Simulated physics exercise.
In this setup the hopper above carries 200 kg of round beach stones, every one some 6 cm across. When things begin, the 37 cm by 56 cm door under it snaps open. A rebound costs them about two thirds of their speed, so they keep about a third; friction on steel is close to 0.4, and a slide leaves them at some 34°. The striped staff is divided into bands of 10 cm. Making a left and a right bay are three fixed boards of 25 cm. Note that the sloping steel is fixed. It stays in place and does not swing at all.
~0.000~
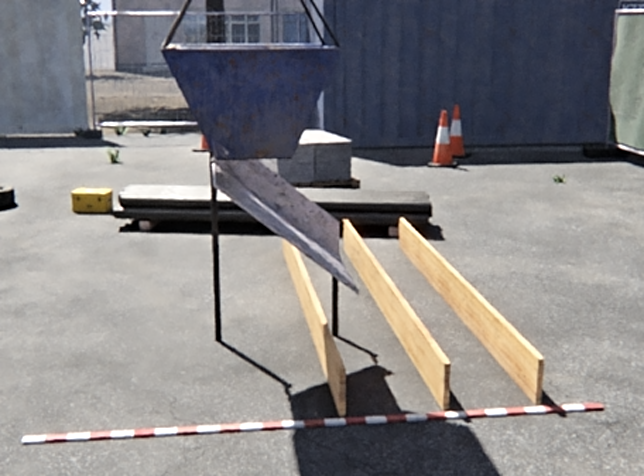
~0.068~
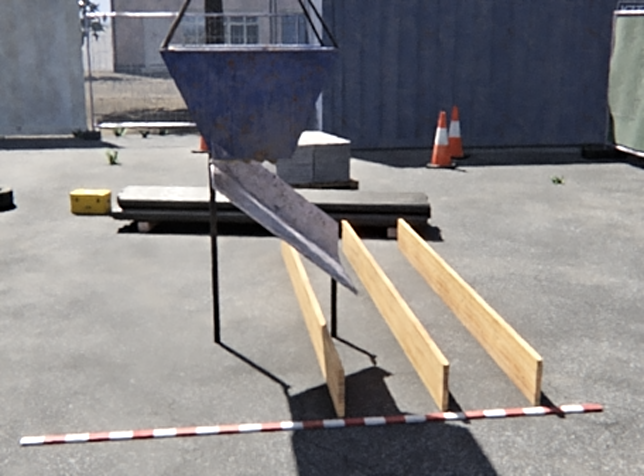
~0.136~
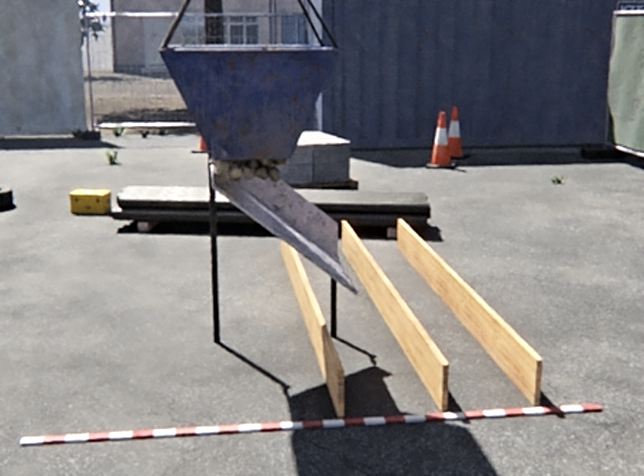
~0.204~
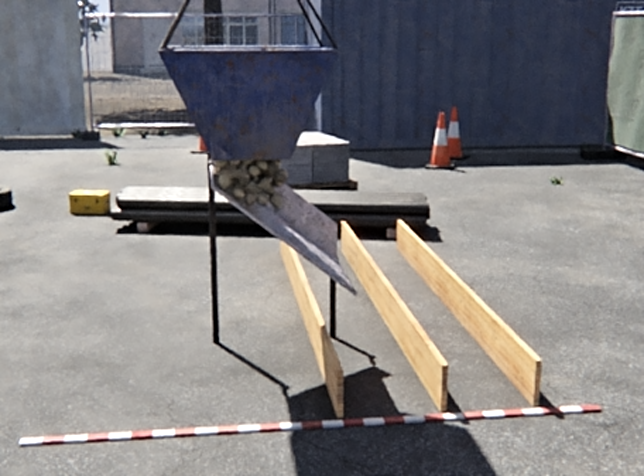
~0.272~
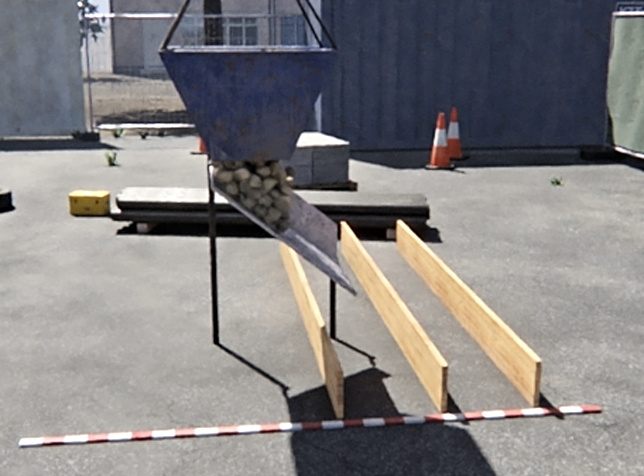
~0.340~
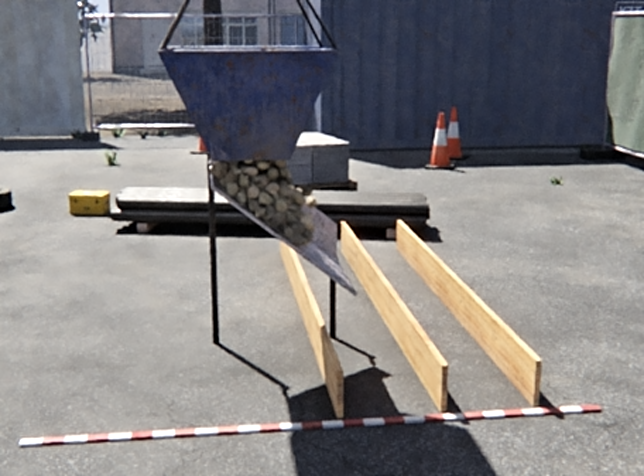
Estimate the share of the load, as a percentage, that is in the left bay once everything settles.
Roughly 68 per cent of the load ends up there.
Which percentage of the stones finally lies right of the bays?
About 0 per cent of it.
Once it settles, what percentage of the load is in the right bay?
Roughly 30 percent.
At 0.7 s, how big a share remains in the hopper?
Roughly 15 per cent still sits inside.
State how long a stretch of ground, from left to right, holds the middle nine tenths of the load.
Width: Near 90 cm.
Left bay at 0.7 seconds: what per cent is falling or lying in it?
Roughly 25 percent.
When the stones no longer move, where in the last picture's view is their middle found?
Centre at rest: Around (394, 354).
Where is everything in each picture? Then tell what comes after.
In the first picture, the outlet is at (254, 148); nothing has dropped yet.
In the second picture, the outlet is at (253, 149); 3 % is out.
In the third picture, the outlet is at (252, 149); 11 % is out, the lowest stones still above the boards at (246, 168), 113 cm up.
In the fourth picture, the outlet is at (252, 150); 20 % is out, the lowest stones still above the boards at (257, 193), 99 cm up.
In the fifth picture, the outlet is at (251, 150); 30 % is out, the lowest stones still above the boards at (281, 218), 88 cm up.
In the sixth picture, the outlet is at (251, 150); 41 % is out, the lowest stones still above the boards at (301, 232), 79 cm up.
After 0.7 s, 13 % in the hopper, 58 % on the steel, 3 % falling or lying left of the bays, 24 % falling or lying in the left bay, 2 % falling or lying in the right bay; the stones farthest right are at (425, 319).
After 1.1 s, 0 % in the hopper, 28 % on the steel, 56 % falling or lying in the left bay, 16 % falling or lying in the right bay; the stones farthest right are at (484, 350).
After 1.7 s, 0 % in the hopper, 69 % falling or lying in the left bay, 31 % falling or lying in the right bay; the stones farthest right are at (507, 348).
After 2.6 s, 0 % in the hopper, 68 % falling or lying in the left bay, 31 % falling or lying in the right bay; the stones farthest right are at (514, 349).
After 4.5 s, 0 % in the hopper, 68 % in the left bay, 31 % in the right bay; the stones farthest right are at (514, 349).
